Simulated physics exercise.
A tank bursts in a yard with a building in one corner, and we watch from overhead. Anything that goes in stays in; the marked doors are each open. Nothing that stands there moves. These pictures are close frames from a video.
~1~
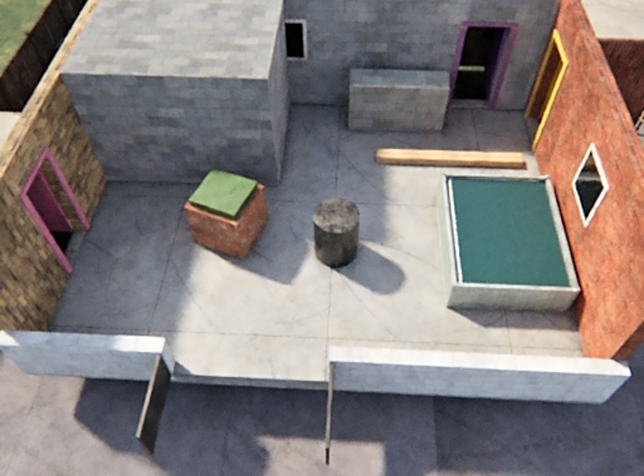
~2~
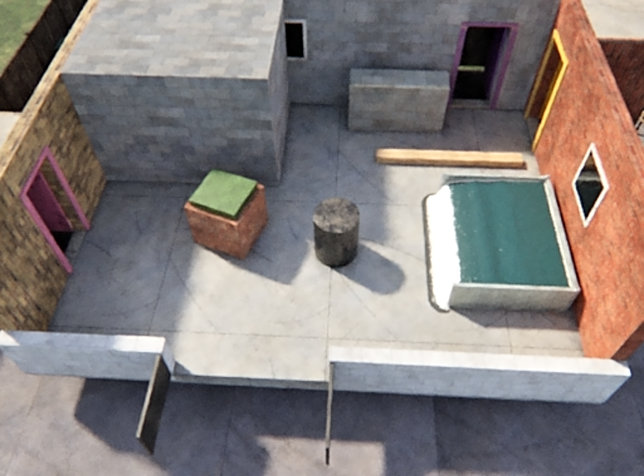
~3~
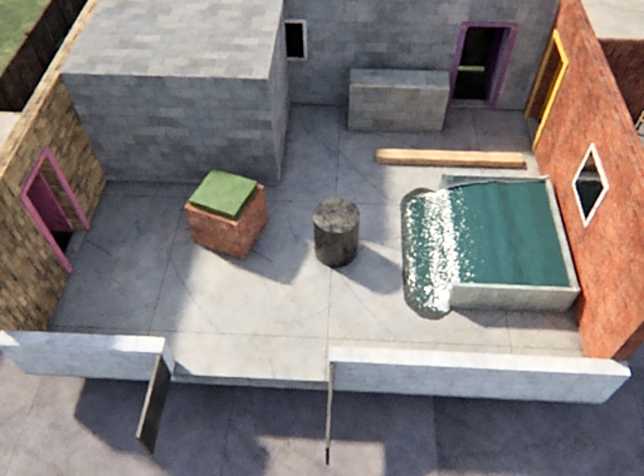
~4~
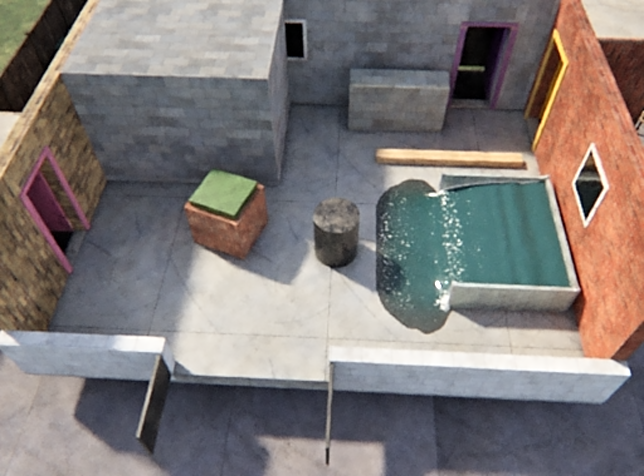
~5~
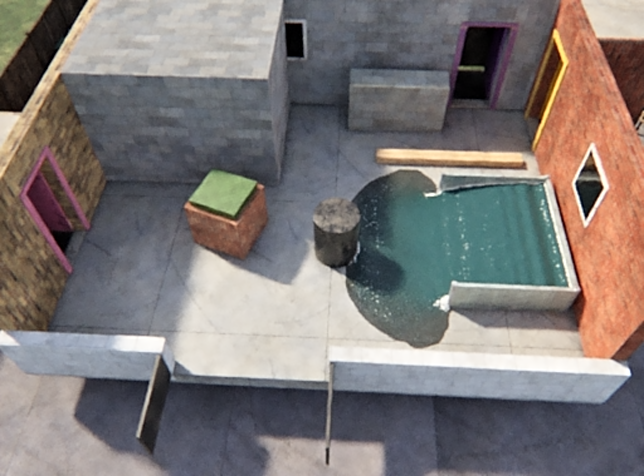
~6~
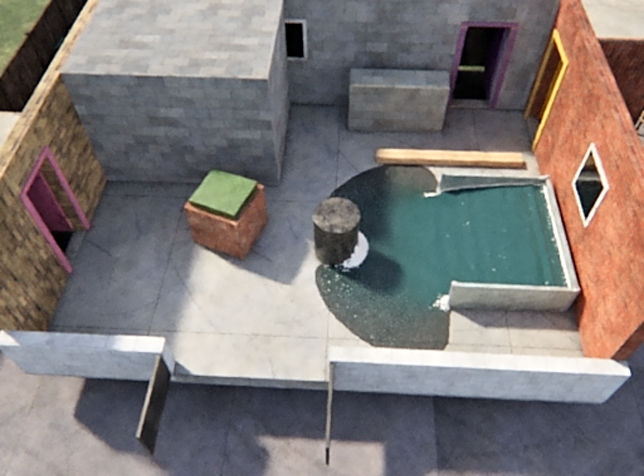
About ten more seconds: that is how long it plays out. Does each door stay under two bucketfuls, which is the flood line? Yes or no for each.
Purple door - yes, stays under; pink door - no, it floods; yellow door - yes, stays under.
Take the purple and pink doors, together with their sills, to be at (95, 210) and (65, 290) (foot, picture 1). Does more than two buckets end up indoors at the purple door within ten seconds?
For the purple door, it tops it.
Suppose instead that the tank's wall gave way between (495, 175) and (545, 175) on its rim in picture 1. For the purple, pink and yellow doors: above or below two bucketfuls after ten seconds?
Purple door: Above, pink door: Below, yellow door: Above.
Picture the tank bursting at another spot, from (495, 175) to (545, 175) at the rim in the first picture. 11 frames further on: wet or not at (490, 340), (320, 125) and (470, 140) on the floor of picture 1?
In the order given: Untouched, untouched and swamped.
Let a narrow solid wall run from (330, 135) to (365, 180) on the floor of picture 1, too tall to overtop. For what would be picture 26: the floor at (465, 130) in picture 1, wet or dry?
Result at that point: Unwetted.
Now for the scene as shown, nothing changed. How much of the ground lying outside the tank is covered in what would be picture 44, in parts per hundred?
About 85 per cent.
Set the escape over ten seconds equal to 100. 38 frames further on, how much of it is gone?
My estimate is roughly 65 percent.
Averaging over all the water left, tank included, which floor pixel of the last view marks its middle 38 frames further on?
Around pixel (304, 221) of the last picture.
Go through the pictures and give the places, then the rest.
In the first picture, still water in the water tank at (504, 230).
In the second picture, water pours out at (446, 242) and has run to (446, 310).
In the third picture, water pours out at (445, 243) and has run to (422, 312).
In the fourth picture, the front is at (412, 324), out from the gap at (445, 243).
In the fifth picture, water pours out at (445, 243) and has run to (383, 326).
In the sixth picture, the front is at (324, 293), out from the gap at (445, 243).
A moment on, water covers 35 % of the floor; the purple door not reached, the pink door not reached, the yellow door not reached.
Next, water covers 55 % of the floor; the purple door not reached, the pink door not reached, the yellow door not reached.
Then, water covers 70 % of the floor; the purple door not reached, the pink door wet at the sill, nothing in, the yellow door not reached.
Later, water covers 85 % of the floor; the purple door wet at the sill, nothing in, the pink door over two buckets in, the yellow door under two buckets in.
In the end, water covers 95 % of the floor; the purple door under two buckets in, the pink door far over two buckets in, the yellow door under two buckets in.
